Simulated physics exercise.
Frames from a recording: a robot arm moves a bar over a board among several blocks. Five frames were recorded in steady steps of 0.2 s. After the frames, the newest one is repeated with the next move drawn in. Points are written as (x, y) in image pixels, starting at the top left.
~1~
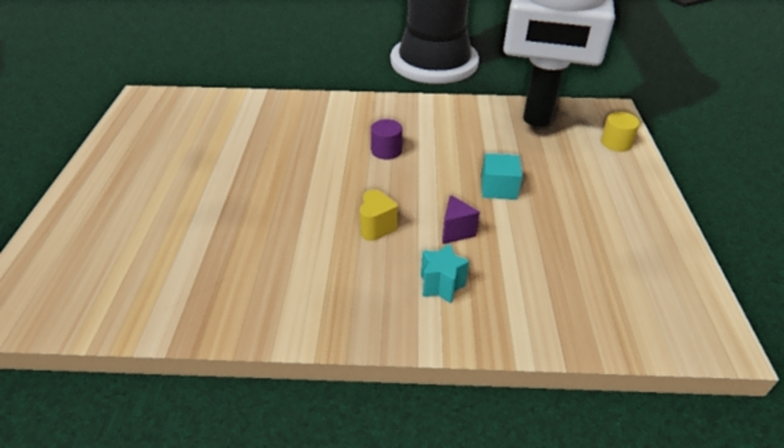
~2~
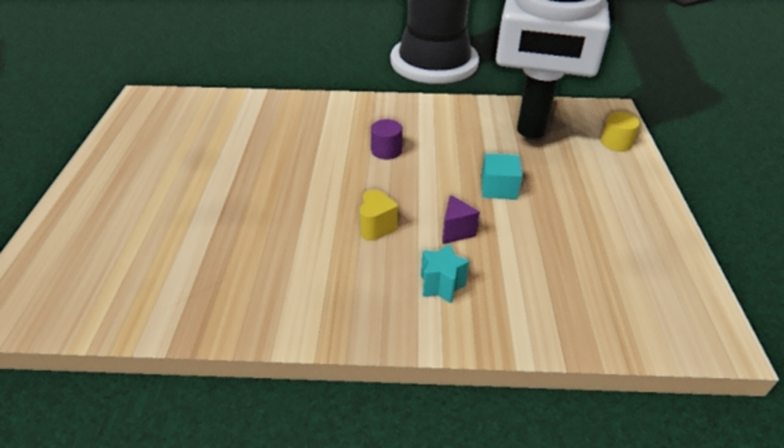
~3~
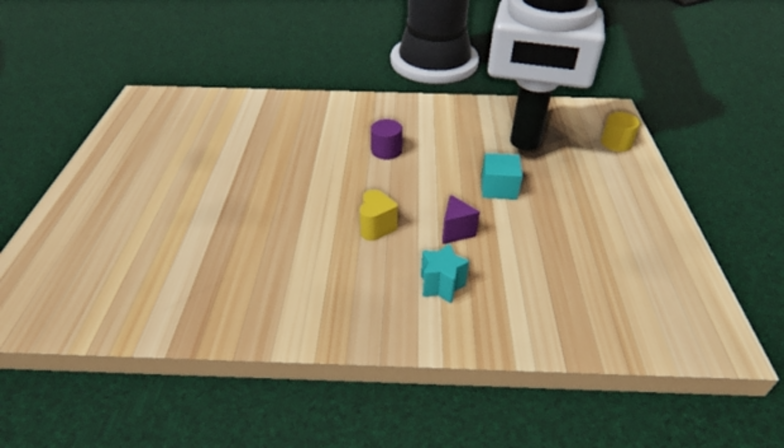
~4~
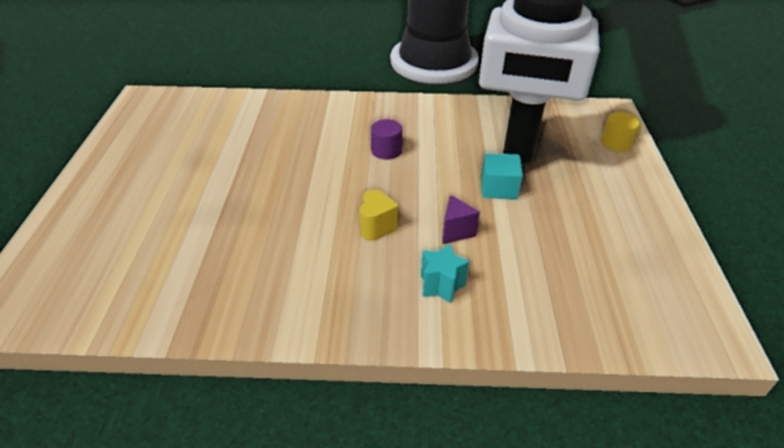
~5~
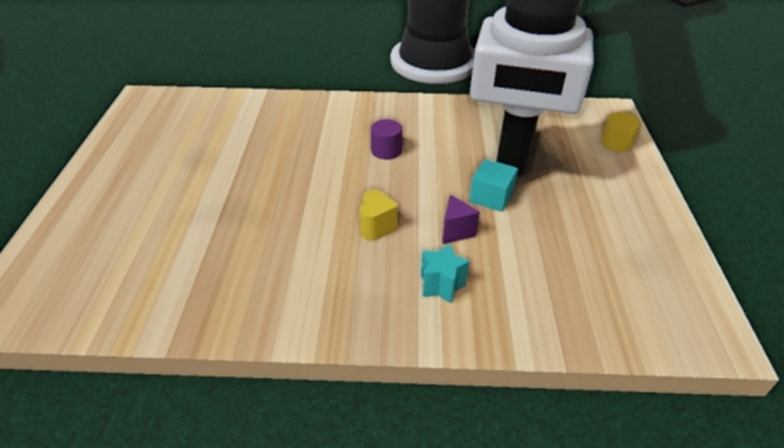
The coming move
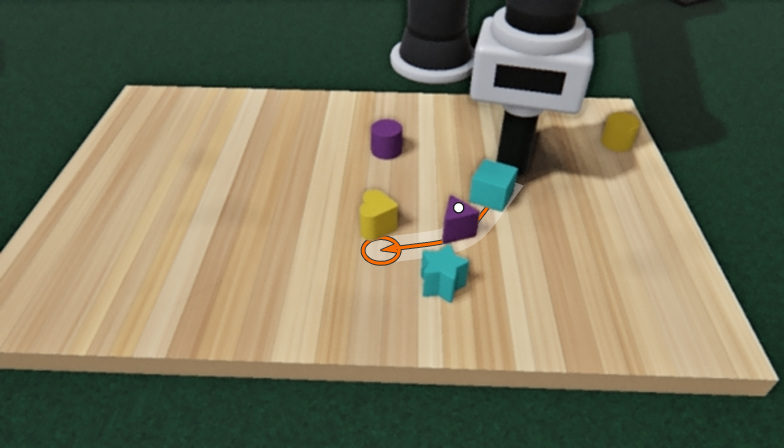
The clip opens on a wooden board holding yellow, purple and turquoise blocks, with a robot arm's dark bar near the far edge. The bar moves toward the viewer and slightly left, reaches the turquoise square block, then nudges it a short way in that direction while the other blocks stay still.
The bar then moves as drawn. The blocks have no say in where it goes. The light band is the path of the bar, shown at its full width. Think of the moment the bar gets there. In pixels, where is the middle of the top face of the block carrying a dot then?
At the end it should sit near (354, 276).
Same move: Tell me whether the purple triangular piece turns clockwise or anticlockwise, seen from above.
It twists against the clock when seen from above.
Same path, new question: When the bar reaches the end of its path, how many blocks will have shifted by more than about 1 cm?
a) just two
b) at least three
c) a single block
Choice a: Just two.
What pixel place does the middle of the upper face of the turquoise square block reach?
Around (358, 250).
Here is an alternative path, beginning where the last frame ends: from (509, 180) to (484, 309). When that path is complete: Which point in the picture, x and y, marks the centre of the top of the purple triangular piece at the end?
It ends at (434, 215).
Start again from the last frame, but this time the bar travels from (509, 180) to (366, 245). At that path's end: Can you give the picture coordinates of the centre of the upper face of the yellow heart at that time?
Top centre: (339, 207).
The drawn path runs from (509, 180) via (484, 212) and (445, 241), ending at (381, 250); the dot is on the purple triangular piece.
The first path, step by step. One third of the way, bar (486, 199); purple triangular piece (442, 219); turquoise square block (461, 202), turned 25° clockwise.
Two thirds of the way, bar (445, 228); purple triangular piece (390, 248), turned 15° clockwise; turquoise square block (415, 231), turned 35° clockwise.
At the end, bar (381, 237); yellow heart not moved; purple triangular piece (354, 276), turned 30° anticlockwise; turquoise square block (358, 250).
